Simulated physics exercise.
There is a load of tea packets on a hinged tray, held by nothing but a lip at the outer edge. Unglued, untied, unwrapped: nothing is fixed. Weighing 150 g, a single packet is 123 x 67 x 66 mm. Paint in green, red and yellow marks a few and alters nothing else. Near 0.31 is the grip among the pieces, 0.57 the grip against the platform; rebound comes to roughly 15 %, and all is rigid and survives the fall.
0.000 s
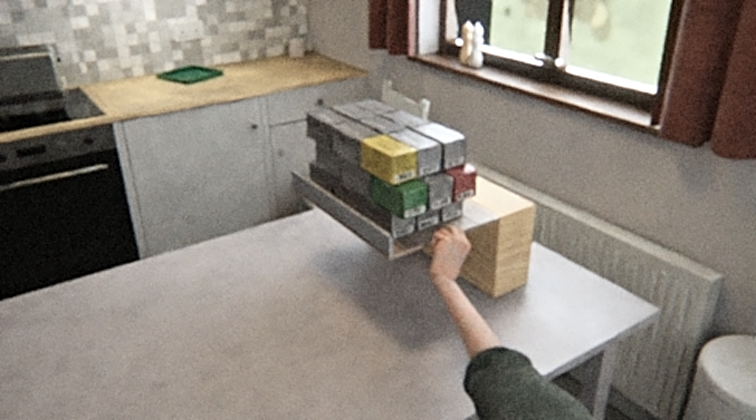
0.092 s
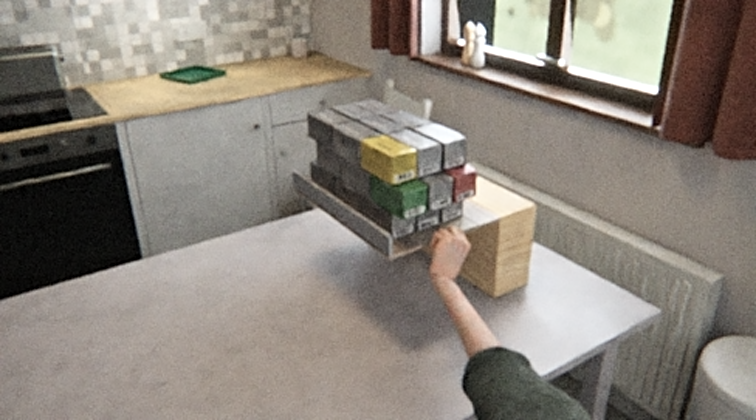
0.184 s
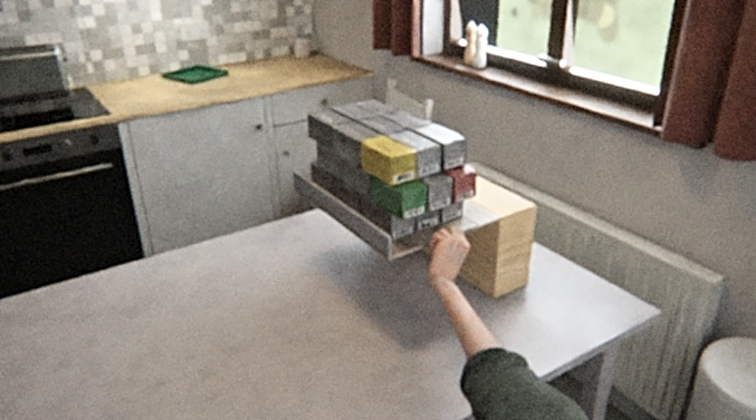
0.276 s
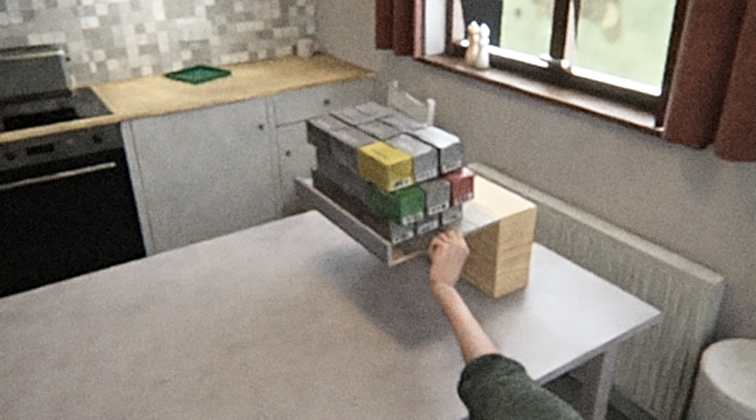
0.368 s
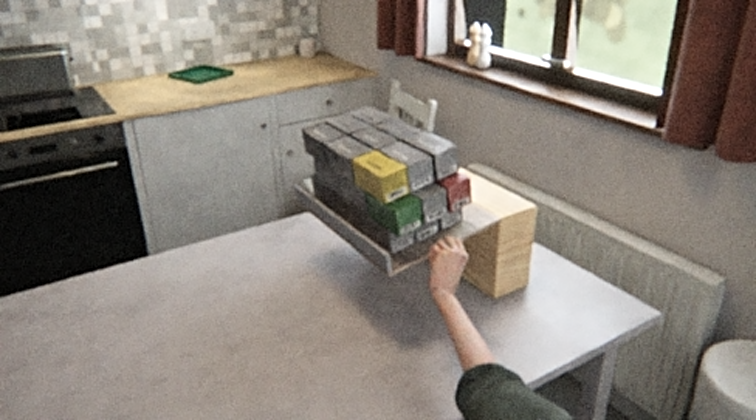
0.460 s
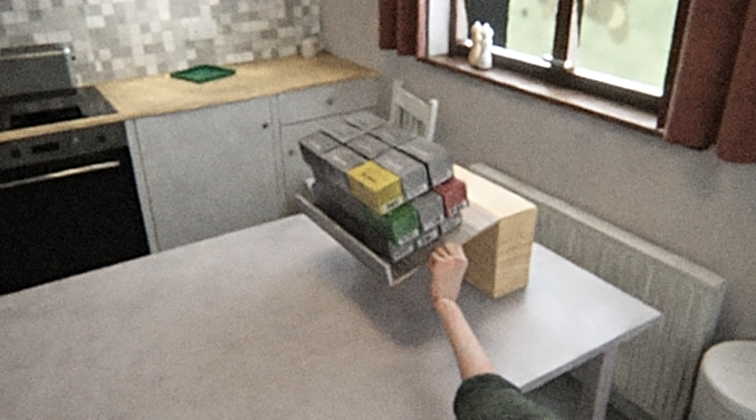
An arm in a dark green sleeve reaches in from the lower right over a pale kitchen table, seen from slightly above. Its hand grips the near edge of a tray stacked with grey packets, with yellow, green and red ones at the front, beside a wooden block. The tray stays level, then tilts gradually down toward the viewer, the packets leaning with it, while the camera drifts slightly.
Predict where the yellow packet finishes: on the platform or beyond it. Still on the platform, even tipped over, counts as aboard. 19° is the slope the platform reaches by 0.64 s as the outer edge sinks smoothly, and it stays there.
The yellow packet finishes beyond the platform.
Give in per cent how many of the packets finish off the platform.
About 50% of them.
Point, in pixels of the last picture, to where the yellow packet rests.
In the final picture it sits close to (287, 336).
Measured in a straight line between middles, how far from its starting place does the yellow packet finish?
Start and end are some 45 cm apart.
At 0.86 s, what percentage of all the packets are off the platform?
At that instant, 5 percent.
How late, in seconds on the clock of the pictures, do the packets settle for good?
Close to 2.0 seconds, I'd say.
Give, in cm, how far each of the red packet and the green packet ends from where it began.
Distances: Red 6, green 34 (cm).
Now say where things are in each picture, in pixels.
In the first frame (pixels give the middle of a visible side; the camera moves round a little; leans and shifts are taken against what carries them), platform's outer corner (391, 258) slope 0°; yellow packet (376, 162); red packet (466, 187); green packet (386, 197); none has stirred.
Platform's outer corner (391, 258) slope 0°; yellow packet (376, 162), in the second frame.
Platform's outer corner (390, 259) slope 0°; yellow packet (375, 163), in the third frame.
Platform's outer corner (390, 265) slope 3°; yellow packet (372, 170), in the fourth frame.
Platform's outer corner (391, 275) slope 8°; yellow packet (368, 181), in the fifth frame.
Platform's outer corner (392, 285) slope 13°; yellow packet (363, 194); red packet (457, 201); green packet (379, 226); none has stirred, in the sixth frame.
After 0.86 s, slope 19°; 2 of the 27 packets off the platform; yellow packet 5° from how it stood; green packet 5° from how it stood.
After 1.24 s, slope 19°; 11 of the 27 packets off the platform; yellow packet on its side; green packet on its side.
In the end (2.3 s), slope 19°; 14 of the 27 packets off the platform; yellow packet on its side; green packet on its side; red packet 17 mm from its place. From the last view, middles, yellow packet near (287, 336), green packet near (344, 328).
